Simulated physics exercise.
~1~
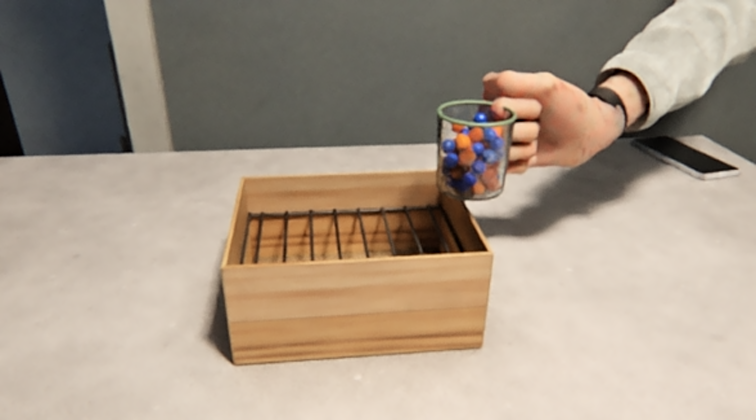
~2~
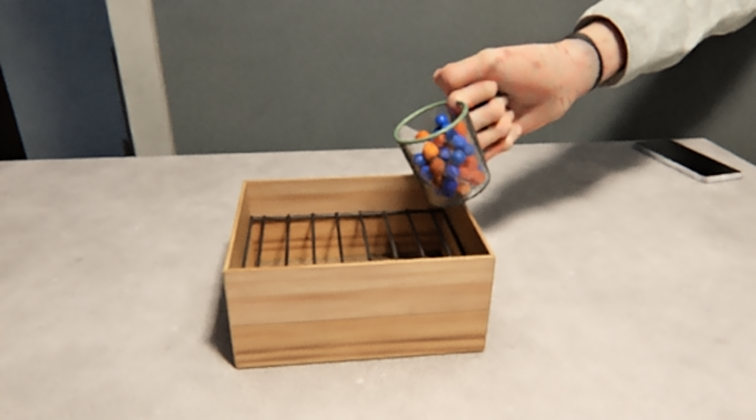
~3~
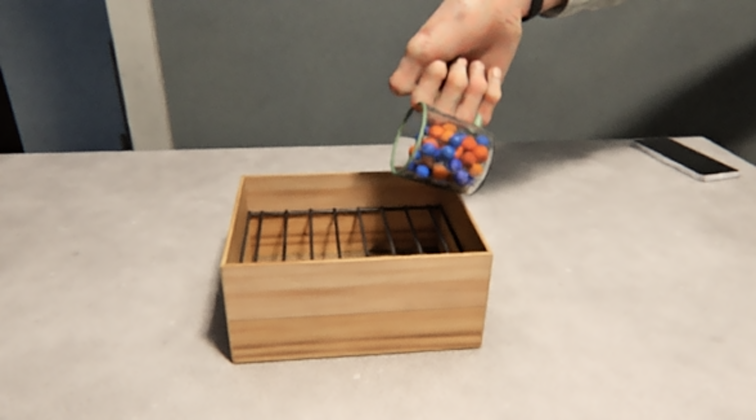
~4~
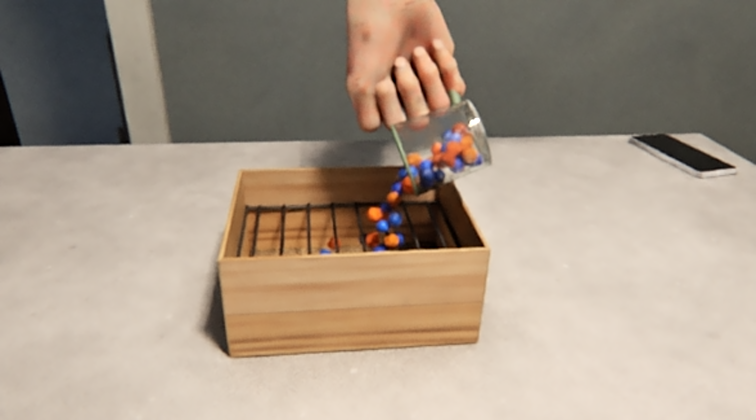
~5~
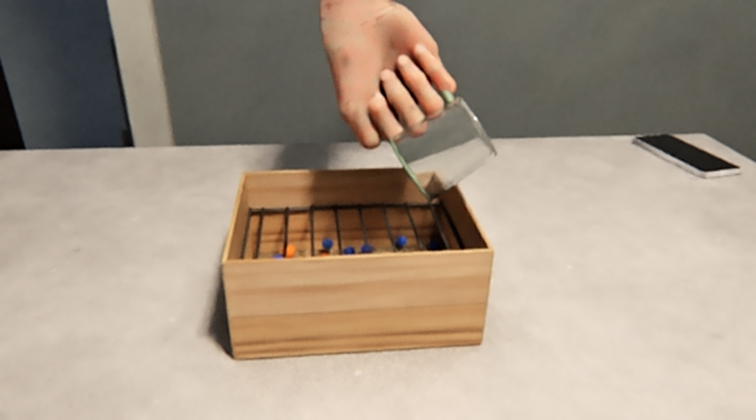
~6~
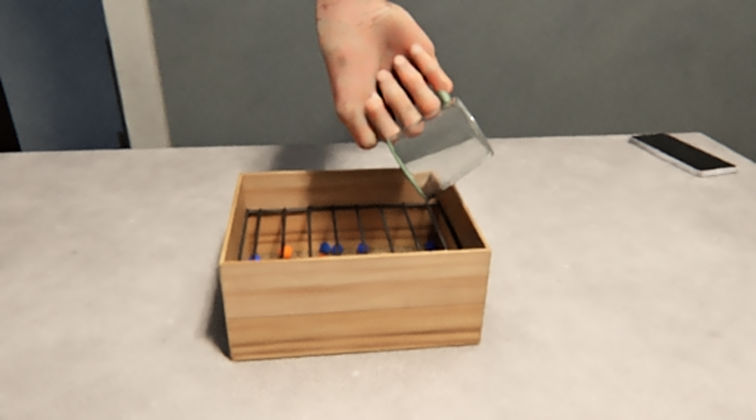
On a pale grey tabletop, a hand tips a clear cup of blue and orange beads over an open wooden box with wires across it, pouring them all out, and the beads drop through to lie below the wires as the emptied cup stays tilted above.
